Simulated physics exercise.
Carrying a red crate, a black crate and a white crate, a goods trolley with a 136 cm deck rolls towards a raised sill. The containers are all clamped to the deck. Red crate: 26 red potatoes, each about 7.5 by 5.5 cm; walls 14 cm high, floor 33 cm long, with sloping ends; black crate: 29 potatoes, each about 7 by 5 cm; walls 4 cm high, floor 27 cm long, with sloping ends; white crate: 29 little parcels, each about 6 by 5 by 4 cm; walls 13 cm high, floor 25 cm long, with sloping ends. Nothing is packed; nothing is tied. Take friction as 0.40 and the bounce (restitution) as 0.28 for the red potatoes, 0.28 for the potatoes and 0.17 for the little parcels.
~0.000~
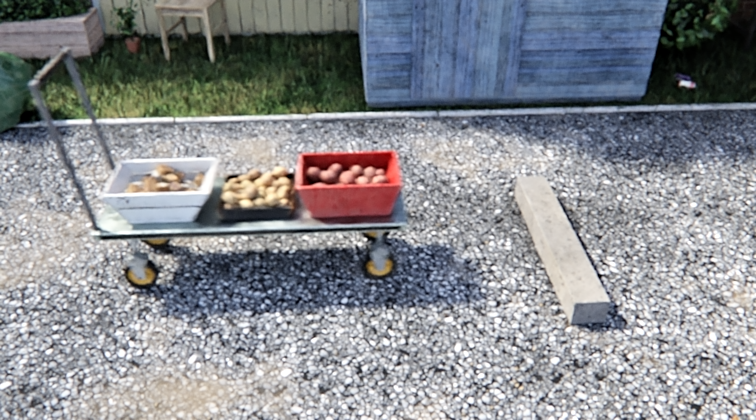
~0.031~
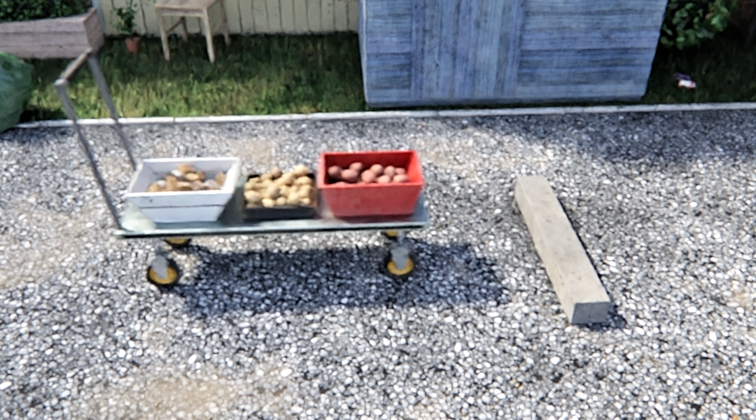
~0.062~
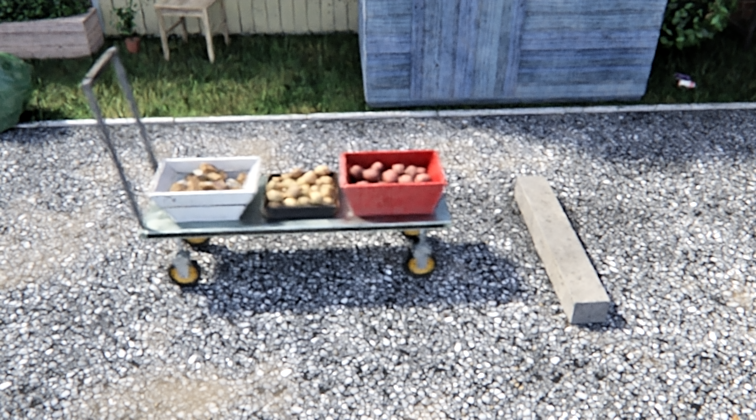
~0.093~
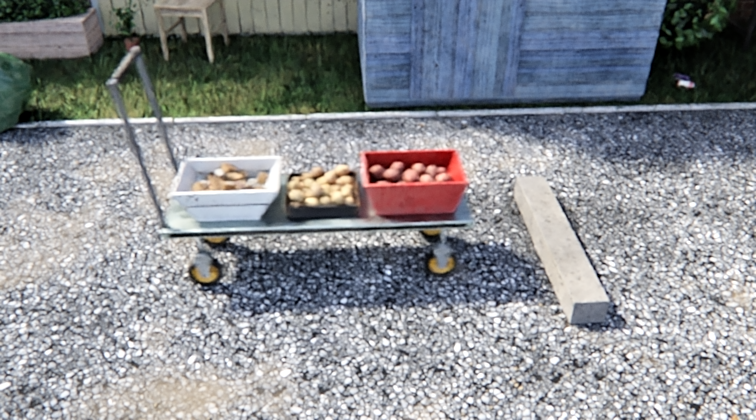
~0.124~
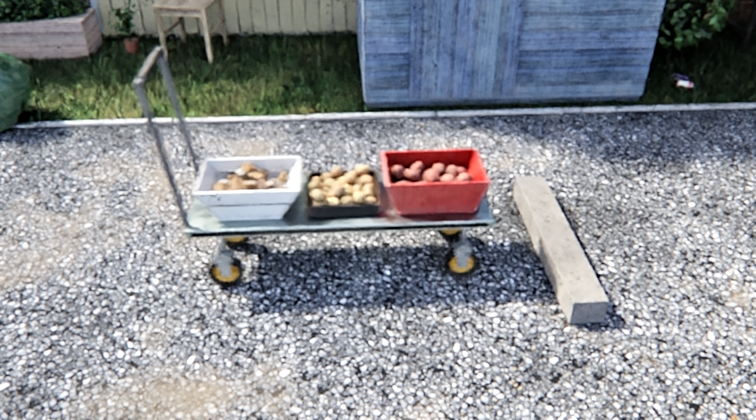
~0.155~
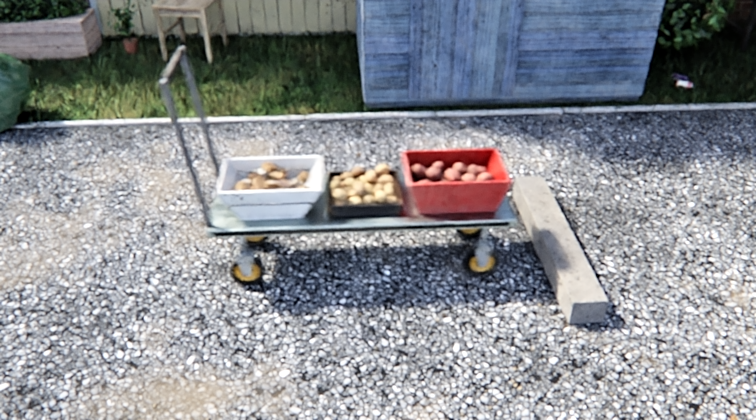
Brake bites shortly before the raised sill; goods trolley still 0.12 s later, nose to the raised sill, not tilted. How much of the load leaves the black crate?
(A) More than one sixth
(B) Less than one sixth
A.
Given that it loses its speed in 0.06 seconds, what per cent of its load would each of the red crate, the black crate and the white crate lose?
That way you'd get red crate at 0, black crate at 30, and white crate at 20 percent.
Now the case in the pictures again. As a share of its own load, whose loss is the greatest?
The black crate is the one.
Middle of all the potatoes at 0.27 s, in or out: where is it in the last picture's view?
Centre: Around (424, 186) px.
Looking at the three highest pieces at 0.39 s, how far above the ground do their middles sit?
56 cm.
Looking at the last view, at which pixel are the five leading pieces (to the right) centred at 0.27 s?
They'd be centred about (534, 178) in the last picture.
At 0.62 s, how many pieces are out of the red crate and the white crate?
Estimate at that time - red crate 0, white crate 4, give or take.
After 0.17 s, the brake bites.
After 0.27 s, the red crate has all 26, the black crate has all 29 and the white crate has all 29.
After 0.39 s, the red crate has all 26, the black crate is down by 4 of 29 and the white crate is down by 1 of 29.
After 0.62 s, the red crate has all 26, the black crate is down by 9 of 29 and the white crate is down by 4 of 29.
When it is over (at 1.12 s), the red crate has all 26, the black crate is down by 9 of 29 and the white crate is down by 4 of 29. Asked share, 9 of 29, 31 per cent.
